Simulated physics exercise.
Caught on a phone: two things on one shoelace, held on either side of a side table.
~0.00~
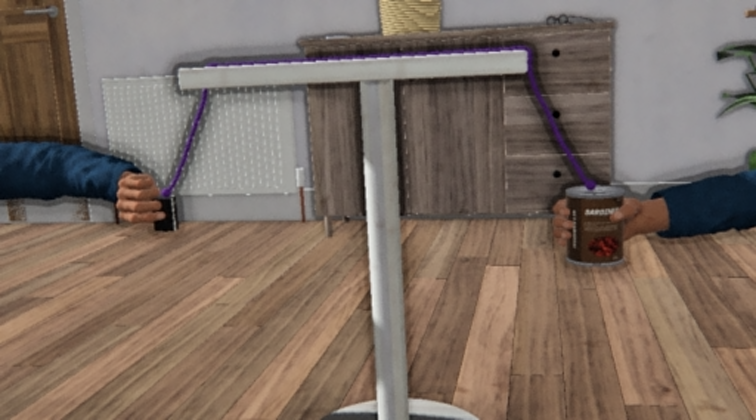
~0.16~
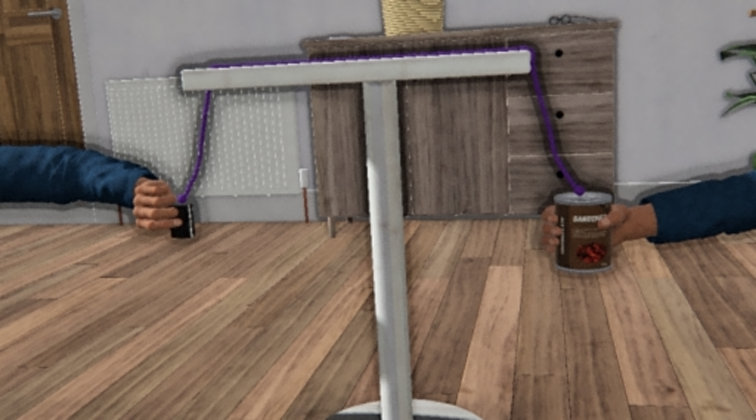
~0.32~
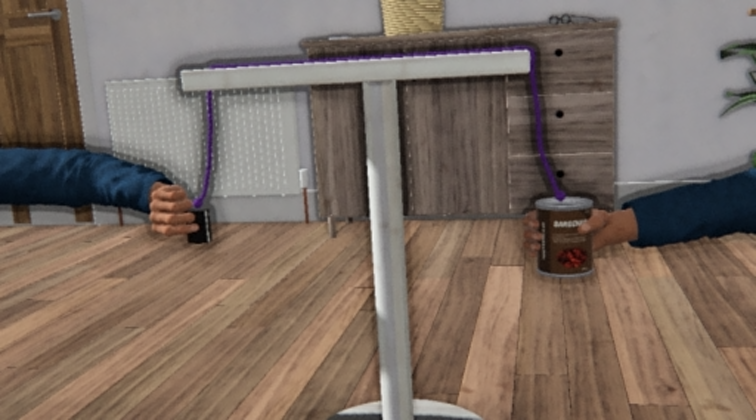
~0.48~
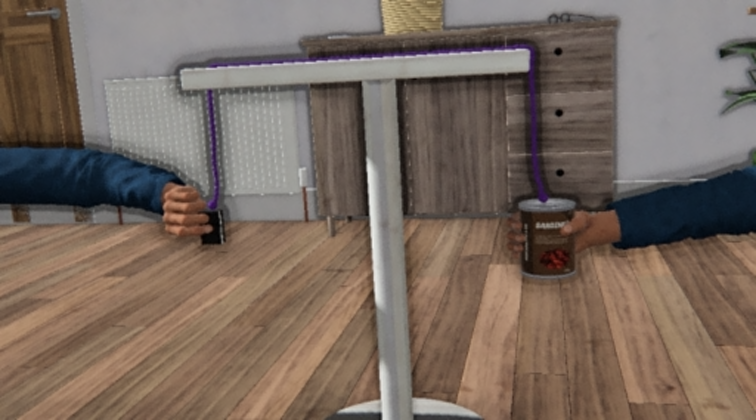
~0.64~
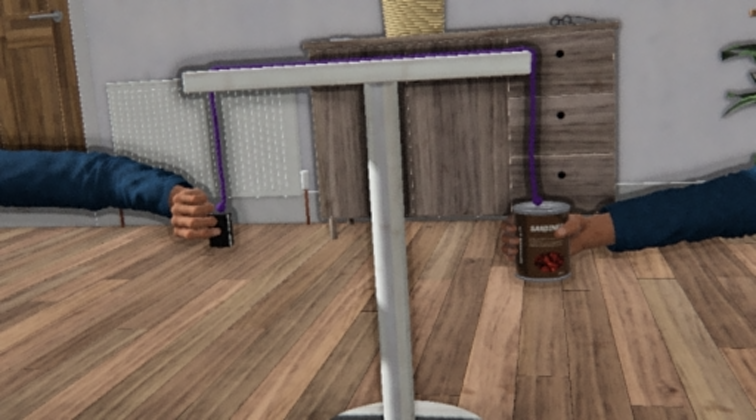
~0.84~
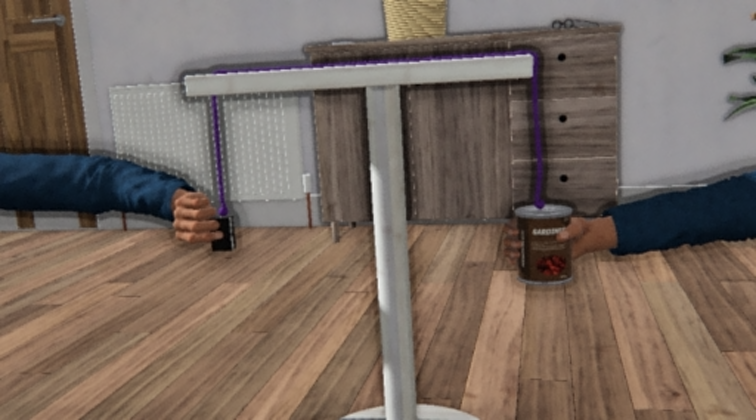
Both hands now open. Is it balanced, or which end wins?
In the end the shoelace runs down on the right.
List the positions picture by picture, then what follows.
The first frame shows left matchbox (165, 214); right tin (595, 225); shoelace over the top (359, 58).
The second frame shows left matchbox (182, 221); right tin (583, 231).
The third frame shows left matchbox (198, 226); right tin (564, 236).
The fourth frame shows left matchbox (212, 227); right tin (547, 238).
The fifth frame shows left matchbox (221, 230); right tin (541, 241).
The sixth frame shows left matchbox (223, 234); right tin (544, 244); shoelace over the top (365, 64).
After 1.38 s, left matchbox hanging as before; right tin down on the floor.
After 1.74 s, left matchbox down on the floor; right tin down on the floor.
At rest, left matchbox down on the floor; right tin down on the floor. The shoelace is pulled to the right.
